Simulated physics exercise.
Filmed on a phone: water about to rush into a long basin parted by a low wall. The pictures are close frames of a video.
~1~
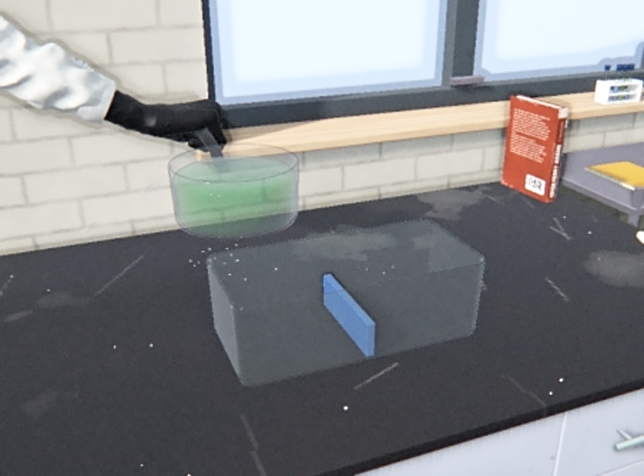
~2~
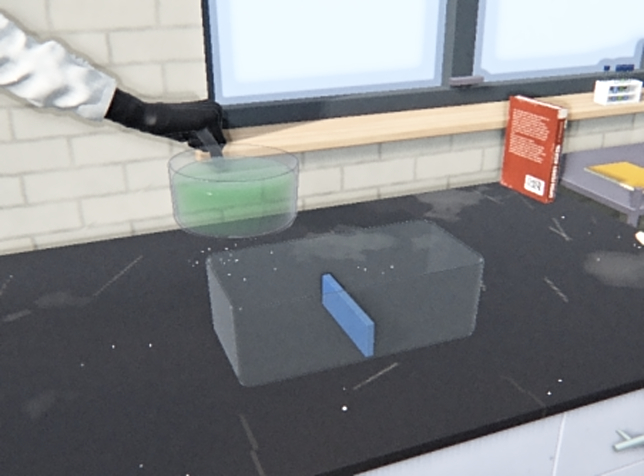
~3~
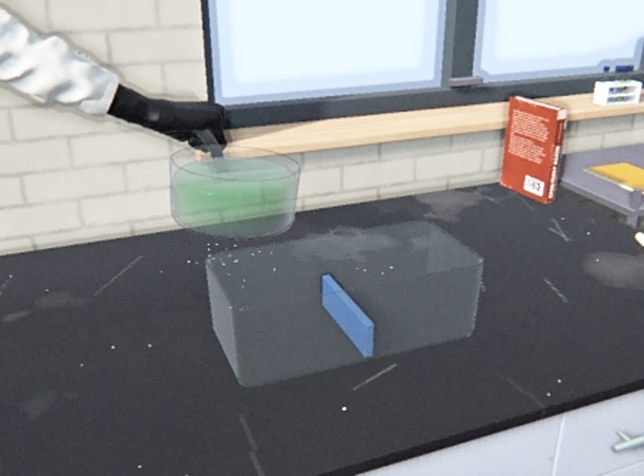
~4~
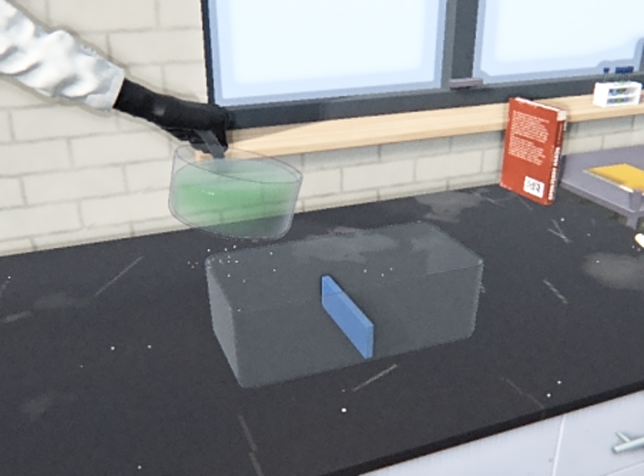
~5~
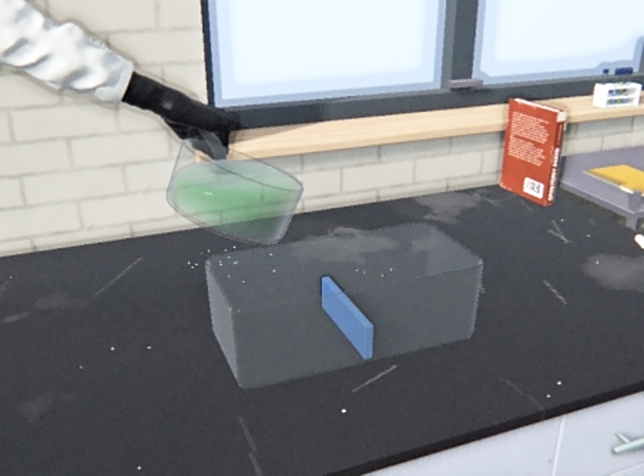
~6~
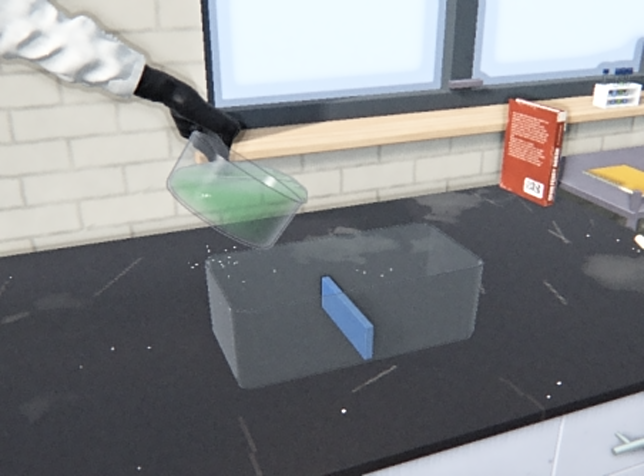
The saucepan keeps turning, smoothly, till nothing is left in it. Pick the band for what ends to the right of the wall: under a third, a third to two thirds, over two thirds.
It comes to less than a third.
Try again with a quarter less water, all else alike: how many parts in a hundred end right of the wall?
It comes to 10 per cent or so.
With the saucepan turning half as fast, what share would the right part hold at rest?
It comes to 30 per cent or so.
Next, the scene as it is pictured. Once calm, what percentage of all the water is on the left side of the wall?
Roughly 75 in a hundred.
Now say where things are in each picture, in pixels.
It leans 0°; its right rim is at (294, 156); the water meets the walls at (173, 180) and (291, 165); the long basin's rim runs from (220, 283) to (456, 240); the wall's top is at (348, 298), in the first picture.
It leans 2°; its right rim is at (294, 158); the water meets the walls at (172, 179) and (291, 165), in the second picture.
It leans 7°; its right rim is at (296, 163); the water meets the walls at (172, 177) and (292, 168), in the third picture.
It leans 14°; its right rim is at (298, 172); the water meets the walls at (175, 178) and (294, 171), in the fourth picture.
It leans 24°; its right rim is at (298, 184); the water meets the walls at (173, 177) and (297, 178); 1 per cent is over the edge, in the fifth picture.
It leans 36°; its right rim is at (297, 197); the water meets the walls at (171, 176) and (287, 183); 5 per cent is over the edge, in the sixth picture.
A moment on, the saucepan is tipped right over and 19 per cent is still to pour, 41 is left of the wall and 5 right of it.
Next, the saucepan is tipped right over and 3 per cent is still to pour, 79 is left of the wall and 7 right of it.
Then the saucepan is tipped right over and 0 per cent is still to pour, 76 is left of the wall and 12 right of it.
Later the saucepan is tipped right over and 0 per cent is still to pour, 76 is left of the wall and 13 right of it.
At rest 76 per cent lies left of the wall, 13 right of it and 10 outside.
